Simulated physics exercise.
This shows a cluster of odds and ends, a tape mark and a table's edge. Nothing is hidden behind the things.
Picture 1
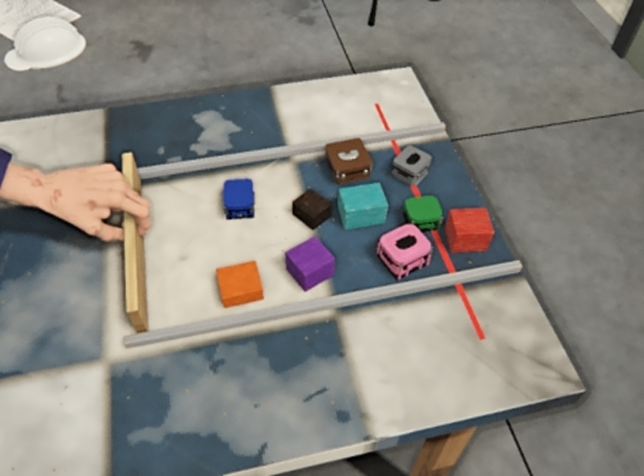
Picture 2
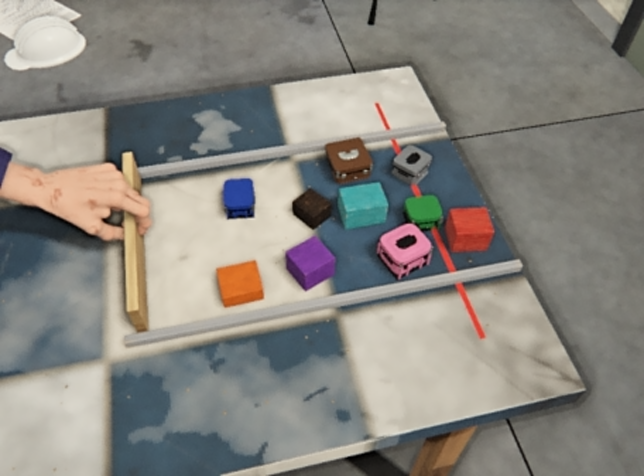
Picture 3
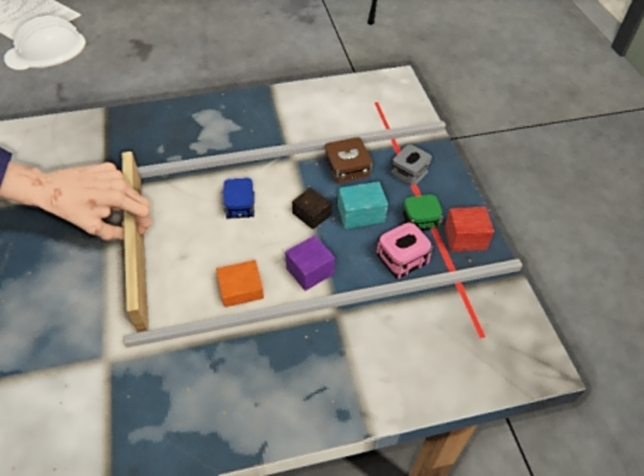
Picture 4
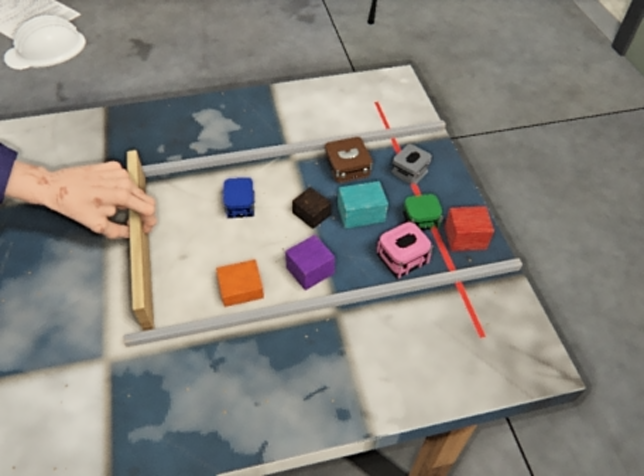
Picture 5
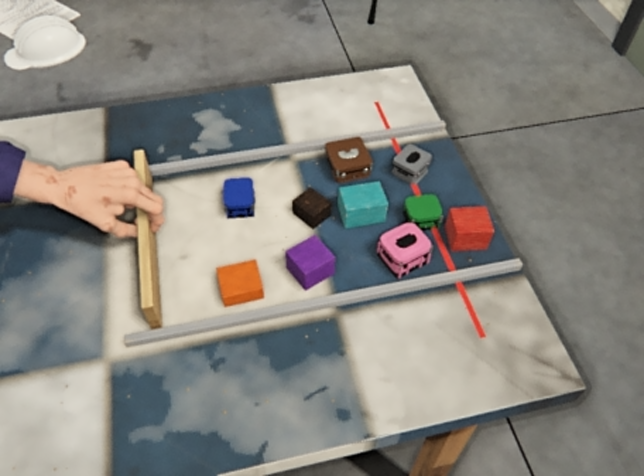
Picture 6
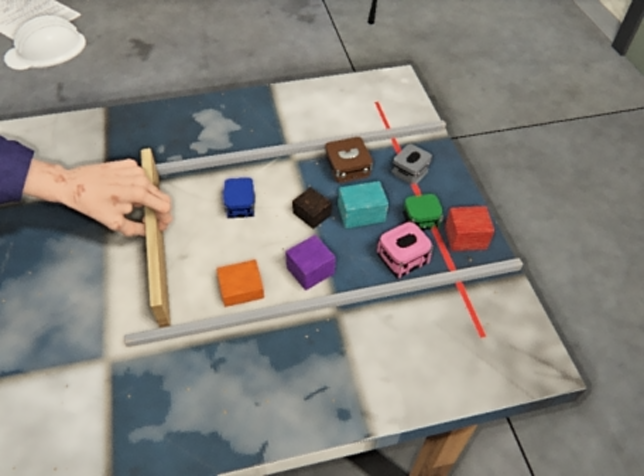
A hand slides a wooden board slightly right toward scattered colourful blocks on a table.
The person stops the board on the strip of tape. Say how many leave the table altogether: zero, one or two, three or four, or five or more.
The number that fall off is three or four.
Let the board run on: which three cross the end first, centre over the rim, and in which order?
They are the red block, the pink case, the green case.
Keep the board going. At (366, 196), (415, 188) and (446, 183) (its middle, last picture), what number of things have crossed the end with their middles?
Past the end: 1, 3 and 7.
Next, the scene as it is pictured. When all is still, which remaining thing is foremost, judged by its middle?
Foremost is the purple block.
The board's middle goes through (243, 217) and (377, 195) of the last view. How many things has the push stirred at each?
First 3, then 10.
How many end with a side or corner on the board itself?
The number is 3.
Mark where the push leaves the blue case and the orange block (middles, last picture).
About (424, 168), and the other about (463, 242).
Early on, none off yet; red block at rest near (469, 229); grey case at rest near (411, 165); green case at rest near (422, 213).
A while later, none off yet; red block travelled a little near (486, 224); grey case at rest near (411, 165); green case travelled a little near (433, 213).
Finally, the number that fall off is three or four; lost, pink case, green case and red block.
